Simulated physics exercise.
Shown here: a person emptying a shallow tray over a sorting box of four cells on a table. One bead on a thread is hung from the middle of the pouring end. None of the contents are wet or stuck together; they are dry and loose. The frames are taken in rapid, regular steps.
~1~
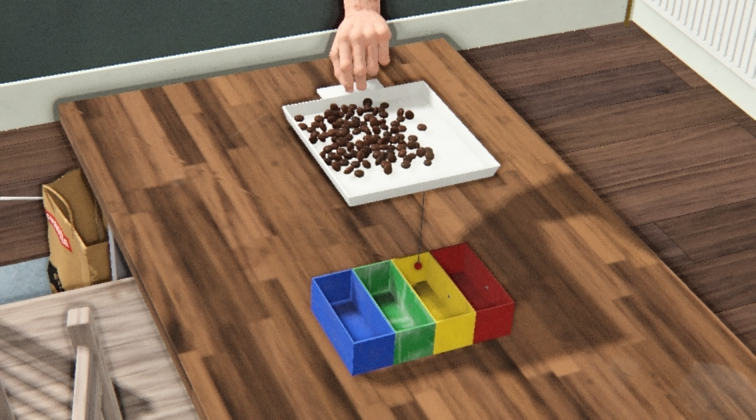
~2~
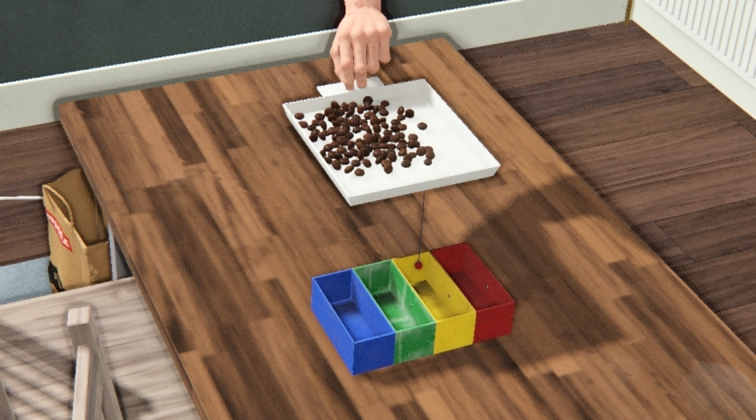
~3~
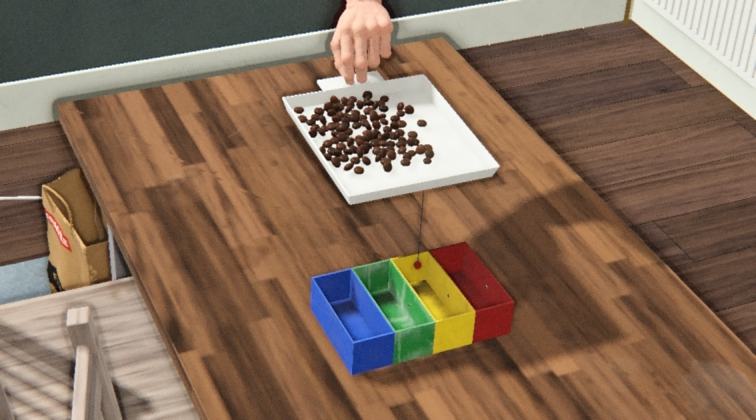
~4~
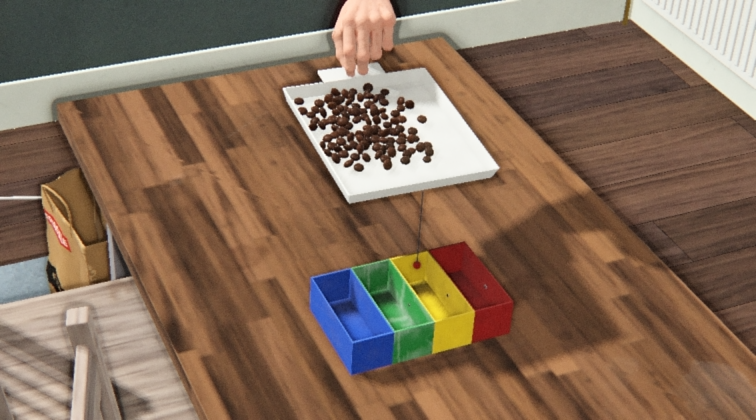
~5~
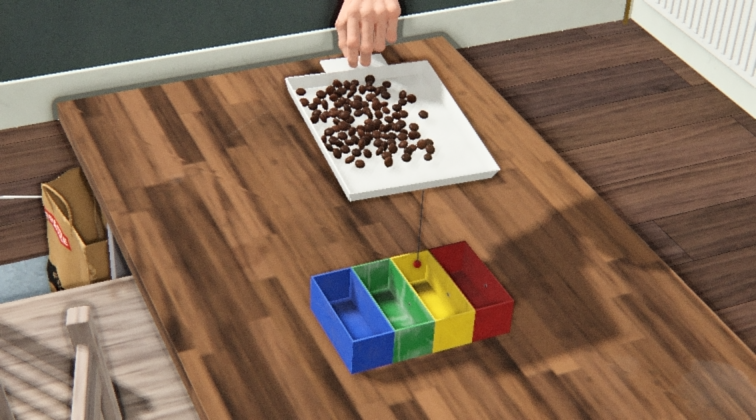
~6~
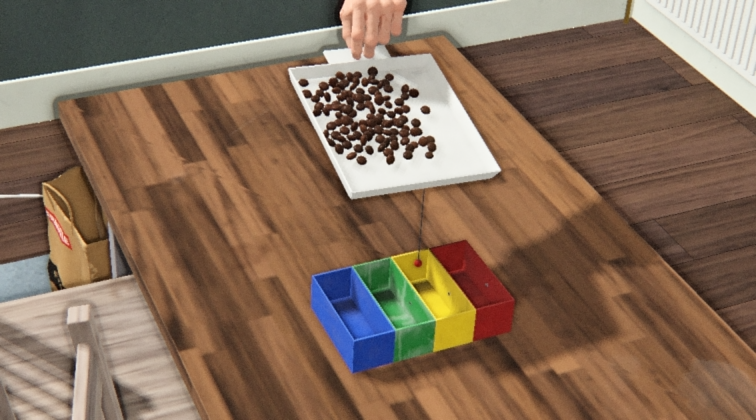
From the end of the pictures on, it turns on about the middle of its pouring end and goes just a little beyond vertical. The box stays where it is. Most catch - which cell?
Cell: Red.
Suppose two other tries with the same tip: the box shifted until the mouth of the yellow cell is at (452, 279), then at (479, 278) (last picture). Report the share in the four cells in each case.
You'd get near 90 percent first and near 100 percent next.
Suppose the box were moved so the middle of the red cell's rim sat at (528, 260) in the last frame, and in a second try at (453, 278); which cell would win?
Try 1 - the yellow cell; try 2 - that red cell.
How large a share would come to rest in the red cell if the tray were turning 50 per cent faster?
Roughly 40 percent.
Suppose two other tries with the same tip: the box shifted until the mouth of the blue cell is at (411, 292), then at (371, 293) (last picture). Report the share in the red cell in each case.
First position: Some 10 %; second position: Some 40 %.
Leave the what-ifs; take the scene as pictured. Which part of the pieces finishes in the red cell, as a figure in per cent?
It works out to roughly 50 percent of the load.
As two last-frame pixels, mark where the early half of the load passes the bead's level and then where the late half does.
The opening part goes through (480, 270); what follows goes through (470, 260).
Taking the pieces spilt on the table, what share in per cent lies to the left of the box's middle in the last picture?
I reckon around 0 per cent.
Soon, tray tipped steeply; most on the tray; a small part falling or outside the box.
A while on, tray tipped right over; about a quarter on the tray; about a quarter in the red cell; a small part in the yellow cell; a small part in the green cell; about a third falling or outside the box.
Towards the end, tray tipped past a quarter turn; about half in the red cell; about a quarter in the yellow cell; a small part in the green cell; about a quarter falling or outside the box.
Finally, tray tipped past a quarter turn; about half in the red cell; about a quarter in the yellow cell; a small part in the green cell; none in the blue cell; about a quarter outside the box.
